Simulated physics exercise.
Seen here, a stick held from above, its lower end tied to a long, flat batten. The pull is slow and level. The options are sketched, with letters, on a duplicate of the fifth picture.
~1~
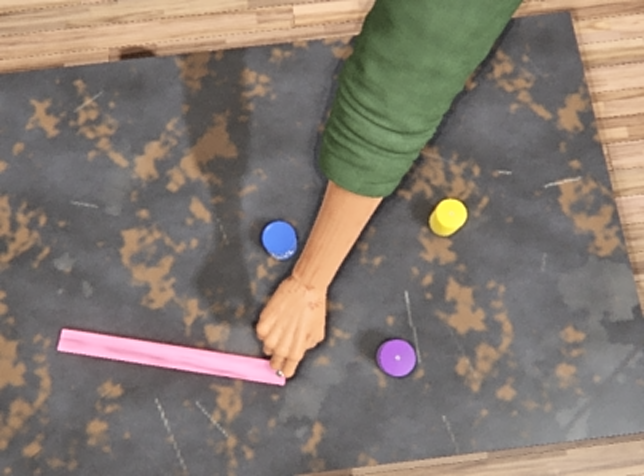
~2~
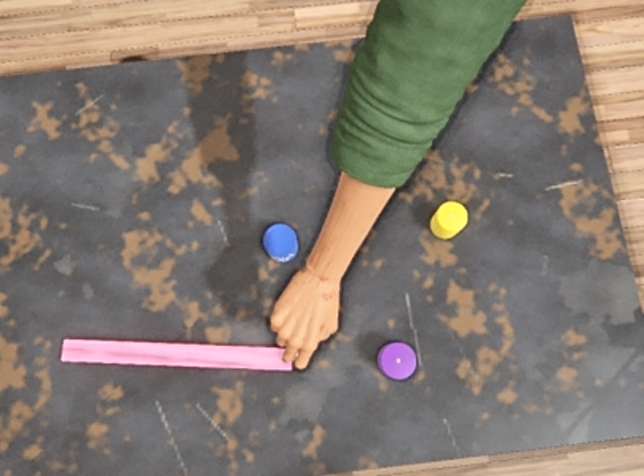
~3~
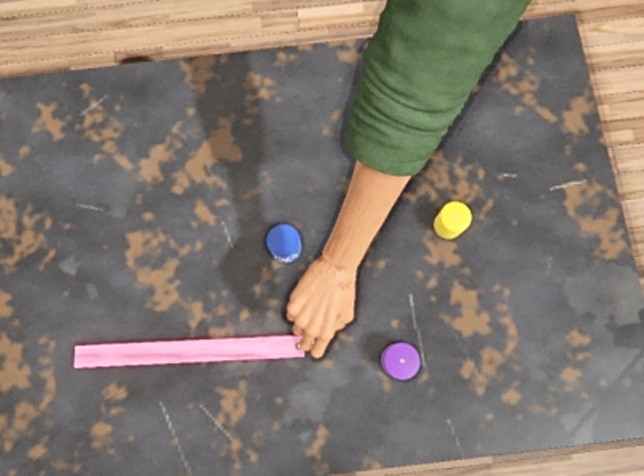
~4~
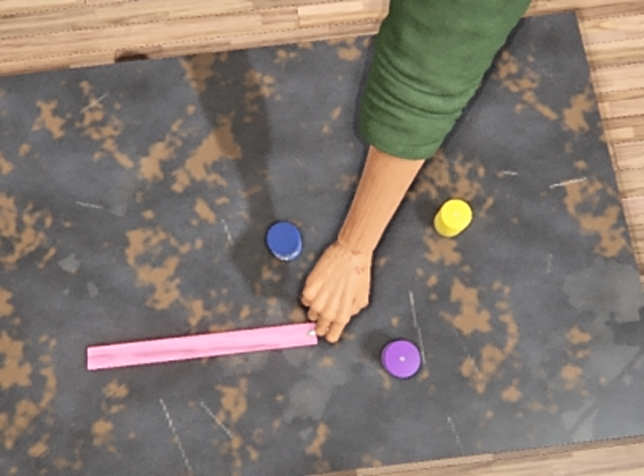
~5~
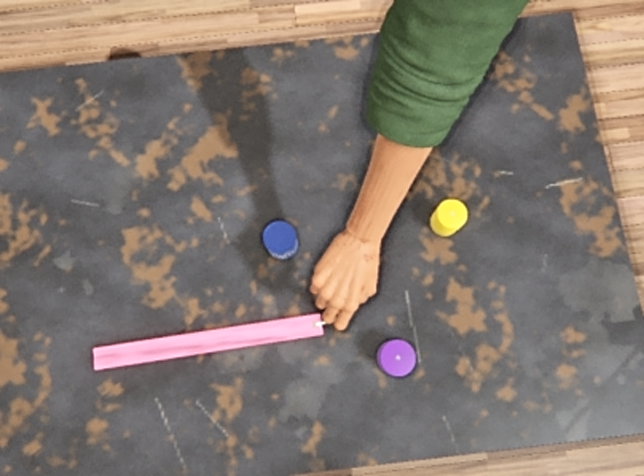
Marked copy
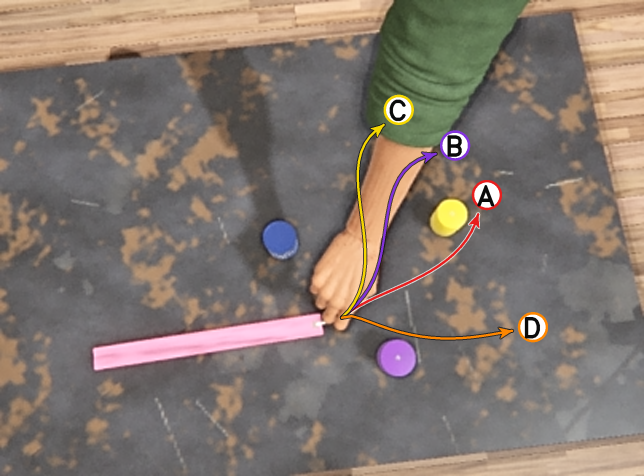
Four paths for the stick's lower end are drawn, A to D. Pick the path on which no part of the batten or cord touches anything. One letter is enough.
Take B.
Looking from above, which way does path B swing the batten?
On that path, anticlockwise.
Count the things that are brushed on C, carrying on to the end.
In all, one.
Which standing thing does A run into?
It is the yellow tin.
On the marked copy, A from (342, 318) via (422, 276) to (478, 214); B from (342, 318) via (386, 223) to (436, 154); C from (342, 318) via (362, 216) to (384, 125); D from (342, 318) via (431, 338) to (512, 331).
Following B. Soon after the start, foot of the stick (380, 259), middle of the batten (260, 317).
Later, foot of the stick (394, 190), middle of the batten (299, 277).
In the end, foot of the stick (436, 155), middle of the batten (341, 237); nothing has been touched.
As for the rest, A meets the yellow tin; C meets the blue jar; D meets the purple tin.
